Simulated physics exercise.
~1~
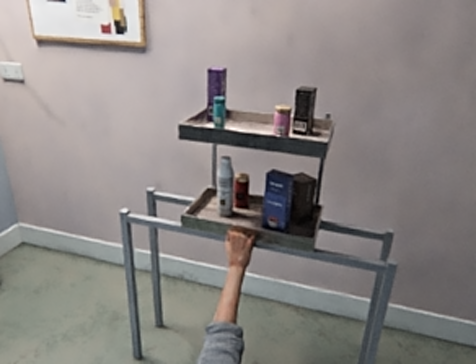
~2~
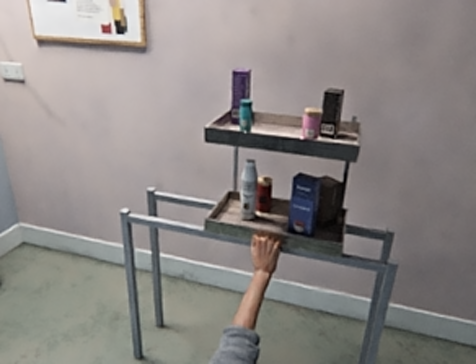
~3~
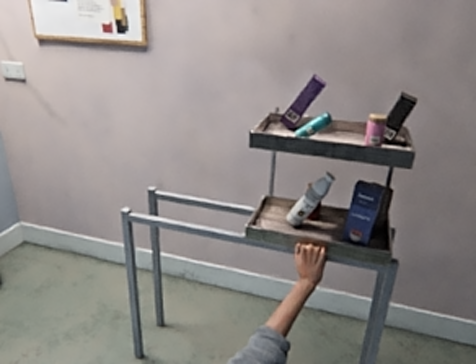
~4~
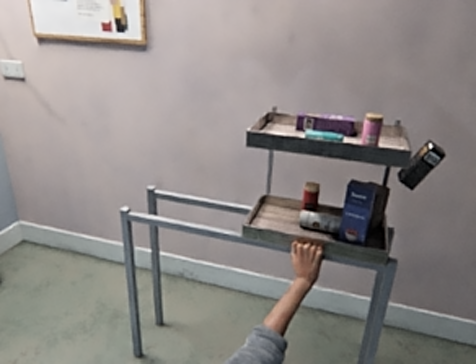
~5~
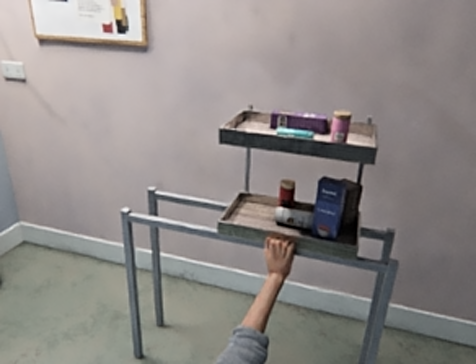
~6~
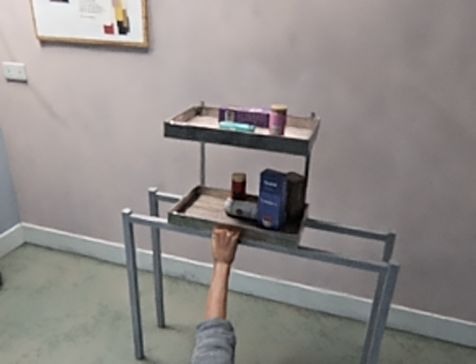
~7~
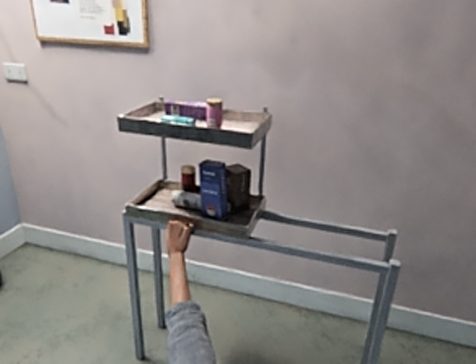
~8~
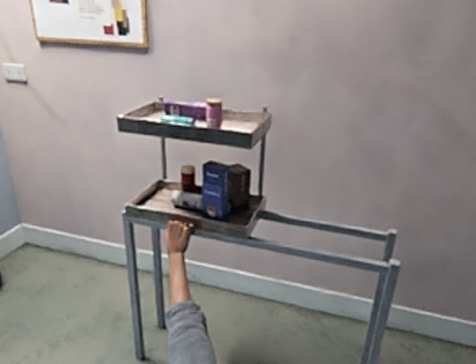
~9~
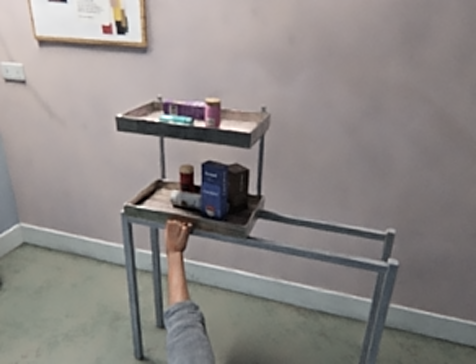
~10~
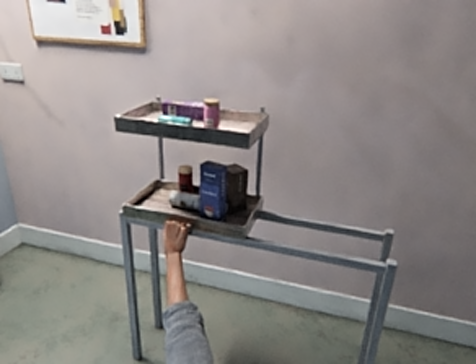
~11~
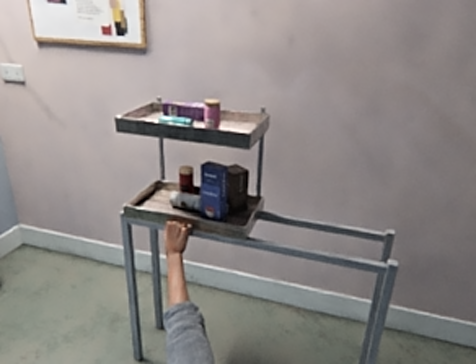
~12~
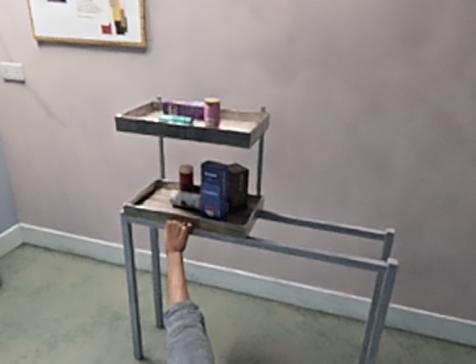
A two-tier wooden tray loaded with small bottles, jars and cartons slides along a grey metal frame against a pale mauve wall, seen from the front and slightly above. Purple and black cartons stand with turquoise and pink shakers on the upper tier, above a white bottle, a red jar and blue and dark cartons. A hand pushes the tray right until it stops, and several pieces tip. The black carton tumbles off the right side, while the purple carton, turquoise shaker and white bottle fall flat. The hand then moves the tray to the left end, where it rests, the pink shaker still upright.
